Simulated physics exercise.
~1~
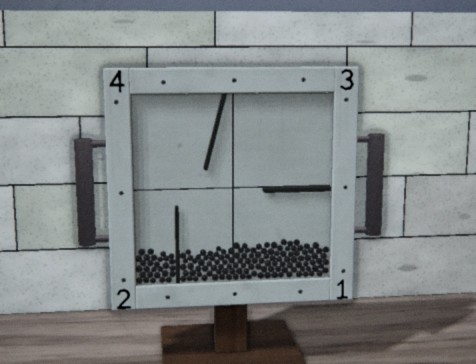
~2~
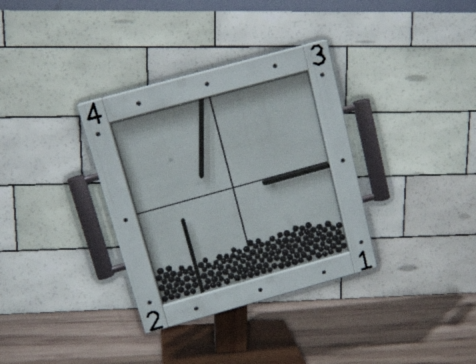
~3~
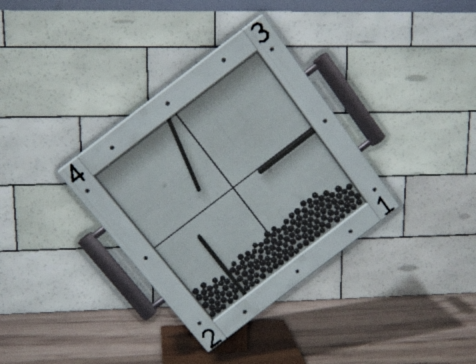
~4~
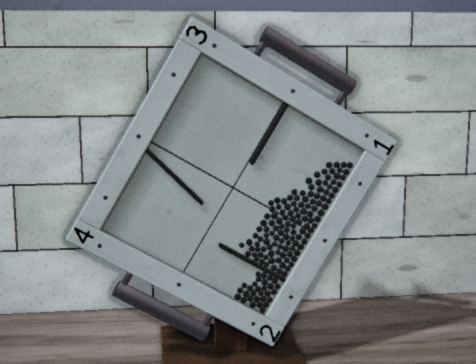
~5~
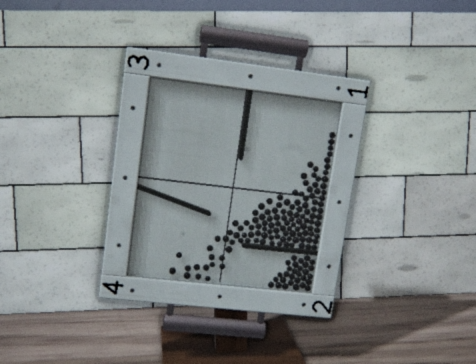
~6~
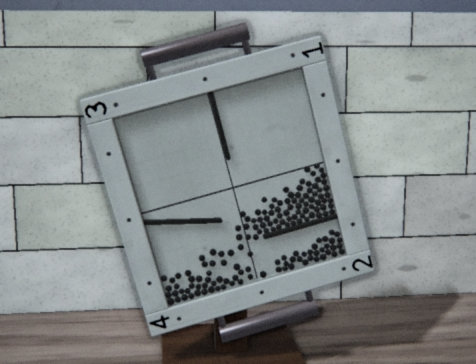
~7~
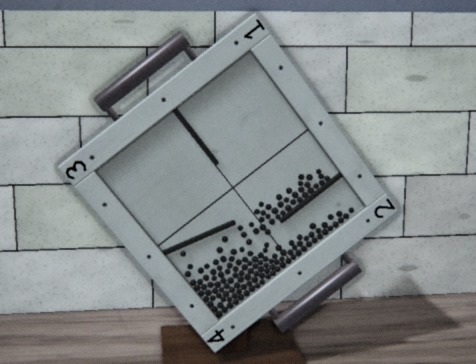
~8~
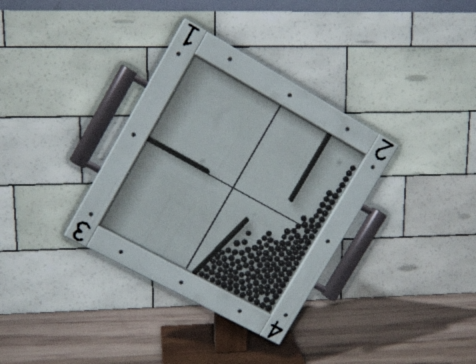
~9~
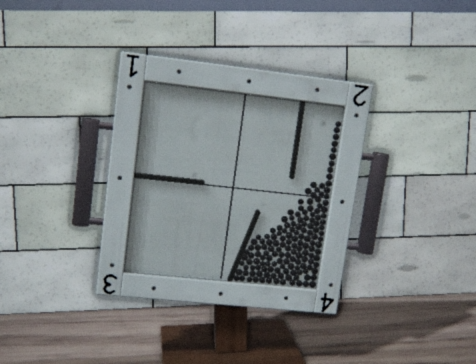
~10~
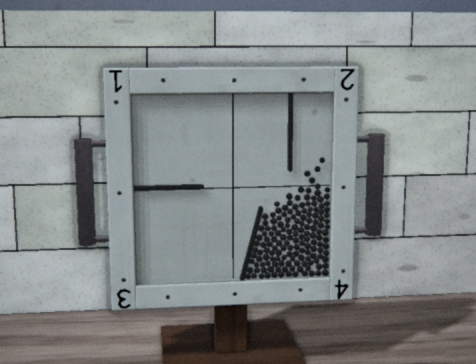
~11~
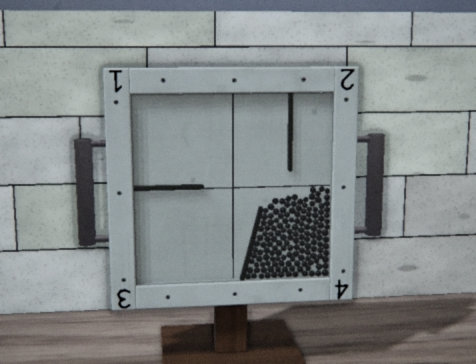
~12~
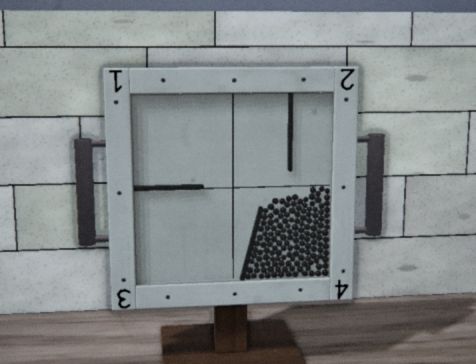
A square display case with small black beads along its bottom turned counterclockwise until it was upside down, the beads sliding and spilling past the thin dark bars inside, and they ended up heaped in the lower right quarter, marked four.
